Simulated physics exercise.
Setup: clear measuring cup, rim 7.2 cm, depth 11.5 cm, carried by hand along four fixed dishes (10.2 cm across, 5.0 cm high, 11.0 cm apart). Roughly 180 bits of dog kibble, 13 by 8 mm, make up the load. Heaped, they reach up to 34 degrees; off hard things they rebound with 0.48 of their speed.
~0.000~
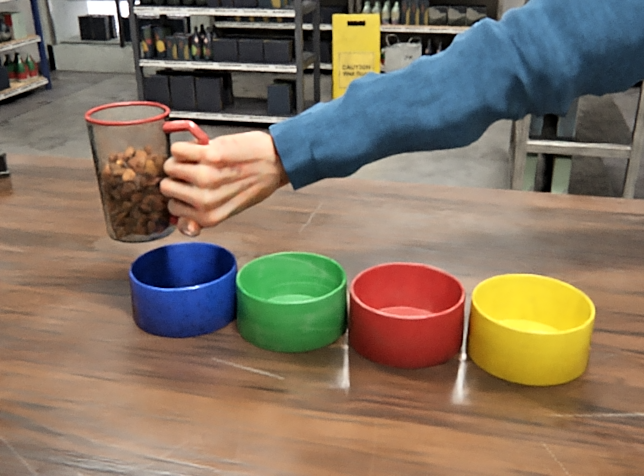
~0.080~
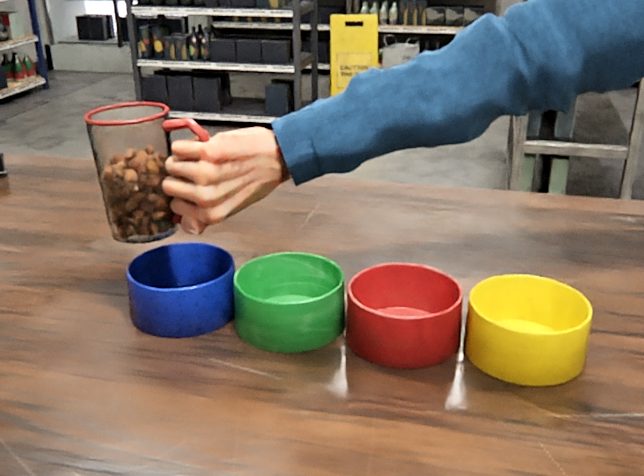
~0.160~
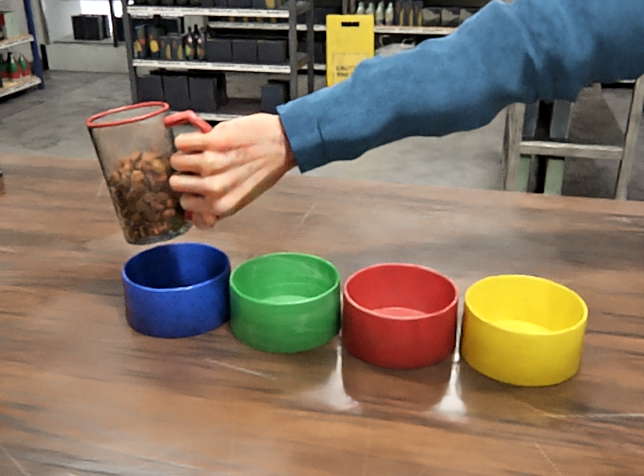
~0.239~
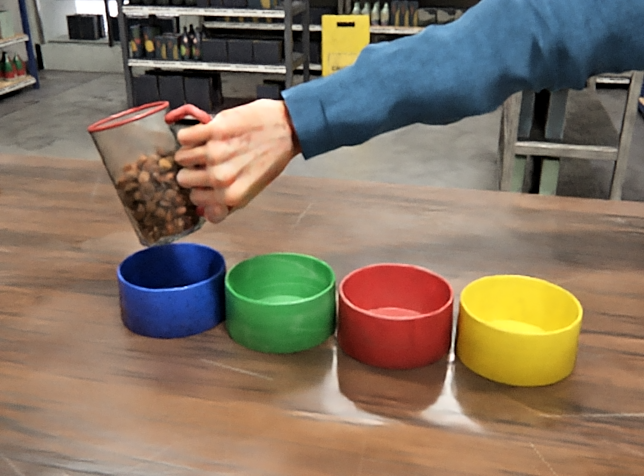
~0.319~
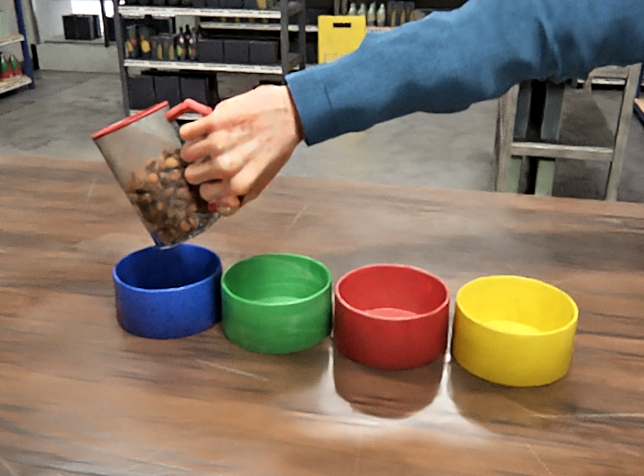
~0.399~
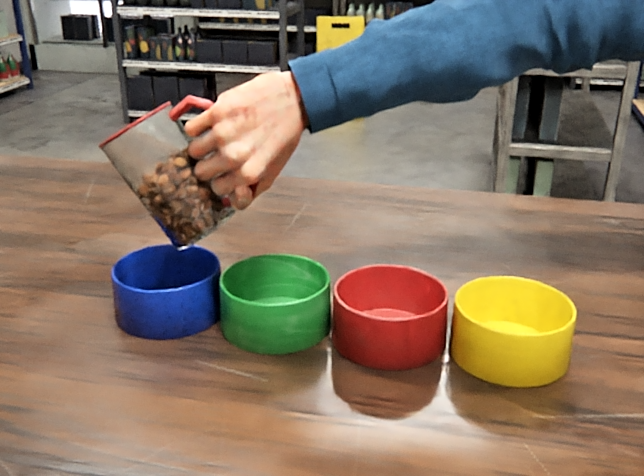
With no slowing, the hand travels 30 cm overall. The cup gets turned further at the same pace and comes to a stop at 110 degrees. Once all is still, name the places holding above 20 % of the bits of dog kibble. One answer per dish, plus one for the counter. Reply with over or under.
Red dish over, blue dish under, green dish over, yellow dish under, counter under.
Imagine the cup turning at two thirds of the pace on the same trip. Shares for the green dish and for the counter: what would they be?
Then green ends at 0 and the counter at 0.
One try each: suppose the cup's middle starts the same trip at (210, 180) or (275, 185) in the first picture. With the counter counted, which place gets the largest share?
The winner: Red; yellow.
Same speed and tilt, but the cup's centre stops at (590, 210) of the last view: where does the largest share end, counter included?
Result: Biggest portion at green.
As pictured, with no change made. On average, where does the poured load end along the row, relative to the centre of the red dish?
Some 6 centimetres out on the left-hand side of that dish.
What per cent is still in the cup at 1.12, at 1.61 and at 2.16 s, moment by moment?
About 100, 65, 40.
After 1.12 s, tilt 100 degrees; cup holds 100 %.
Then, at 1.61 s, tilt 110 degrees; cup holds 65 %, green 35 %.
After 2.16 s, tilt 110 degrees; cup holds 40 %, red 20 %, green 40 %.
In the end, at 3.8 s, red 35 %, blue 0 %, green 40 %, yellow 0 %, counter 5 %, cup 20 %.
